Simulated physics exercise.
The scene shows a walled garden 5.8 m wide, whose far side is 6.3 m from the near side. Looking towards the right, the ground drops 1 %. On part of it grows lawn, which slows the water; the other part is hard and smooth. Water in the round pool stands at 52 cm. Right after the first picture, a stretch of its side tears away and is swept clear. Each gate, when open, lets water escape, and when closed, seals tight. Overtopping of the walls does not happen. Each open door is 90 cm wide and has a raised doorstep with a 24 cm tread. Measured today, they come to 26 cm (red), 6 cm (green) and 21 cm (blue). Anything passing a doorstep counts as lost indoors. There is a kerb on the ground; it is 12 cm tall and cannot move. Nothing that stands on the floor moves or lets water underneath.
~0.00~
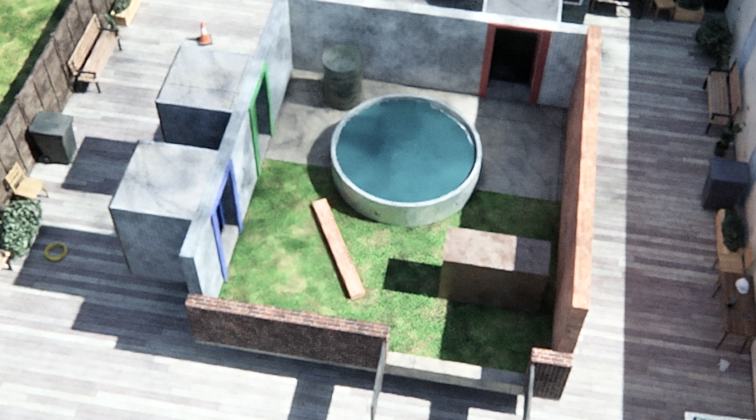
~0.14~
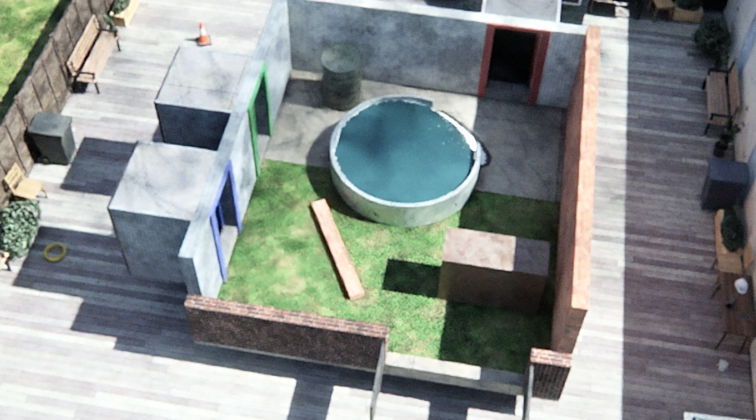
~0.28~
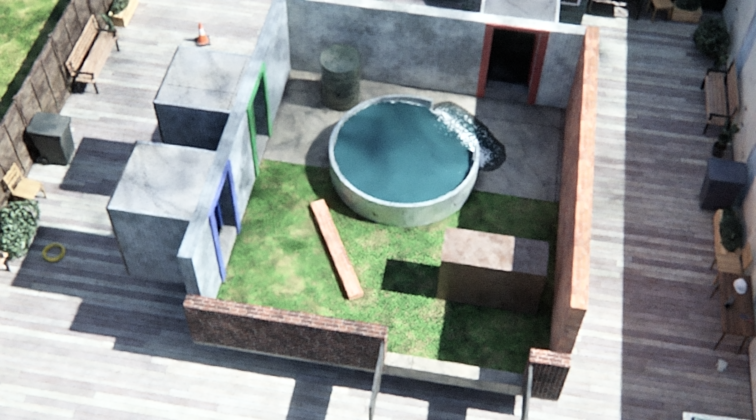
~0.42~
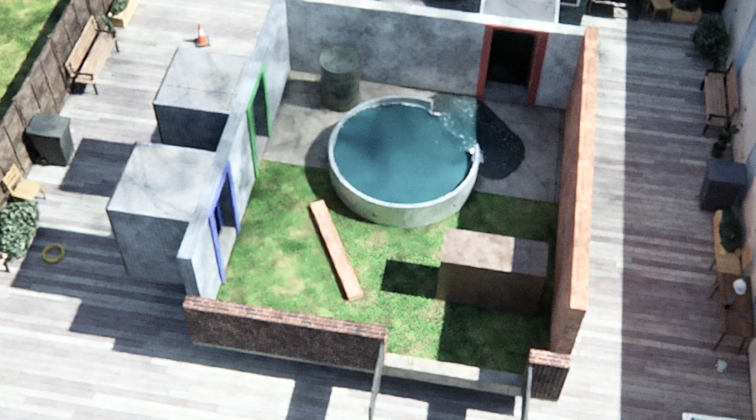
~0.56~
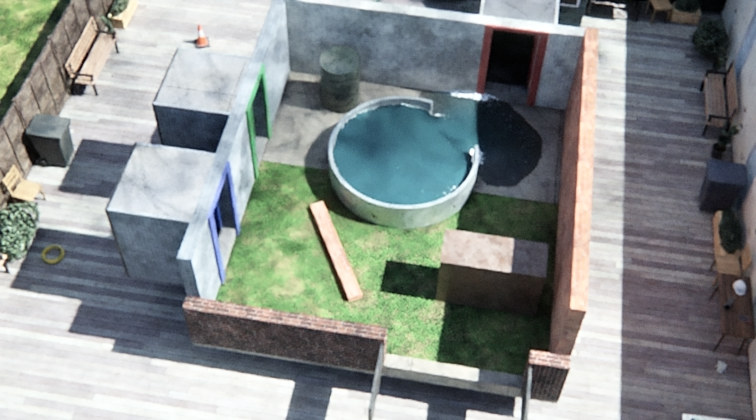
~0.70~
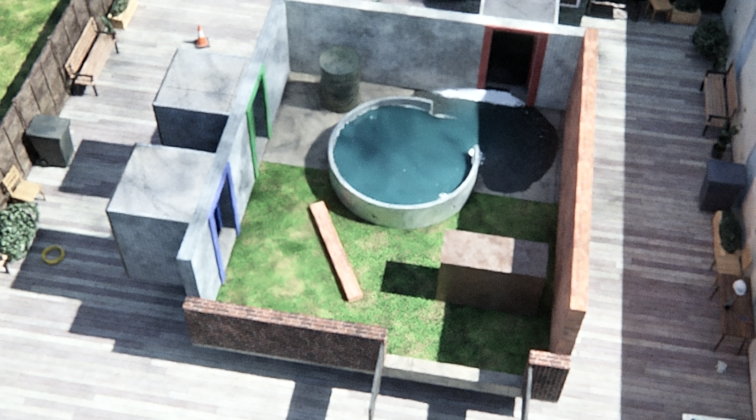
Water bursting through the broken far side of a round pool and spreading in a dark sheet across paving to the red doorway.
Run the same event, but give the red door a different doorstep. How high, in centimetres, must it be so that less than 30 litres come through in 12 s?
It must be about 29 cm high.
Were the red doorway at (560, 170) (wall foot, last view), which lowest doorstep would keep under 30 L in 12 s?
Minimum: About 20 cm.
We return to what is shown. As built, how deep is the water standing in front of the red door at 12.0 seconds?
A ruler would read roughly 11.5 cm.
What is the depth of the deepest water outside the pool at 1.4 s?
About 53 cm at most.
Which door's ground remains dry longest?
The blue door.
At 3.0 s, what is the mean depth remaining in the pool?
Around 26 centimetres.
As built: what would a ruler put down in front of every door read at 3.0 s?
Lab note, cm: Red 34; green 0; blue 0.
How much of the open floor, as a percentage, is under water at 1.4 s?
15 %.
After 1.4 s water covers 15 % of the floor, deepest (53 cm) near (555, 114); 33 cm at the red door, 1 litre in over its 26 cm doorstep.
After 3.0 s water covers 35 % of the floor, deepest (38 cm) near (555, 121); 34 cm at the red door, 40 litres in over its 26 cm doorstep.
After 12.0 s water covers 95 % of the floor, deepest (14 cm) near (564, 122); 12 cm at the red door, 54 litres in over its 26 cm doorstep.
At the red door as built, the water arrived by 0.6 s and peaked near 36 cm at 2.2 s.
With a doorstep of 24 cm, 79 litres would have come in within the 12 s; with 32.5 cm, 9 litres. So under 30 litres takes about 29 cm.
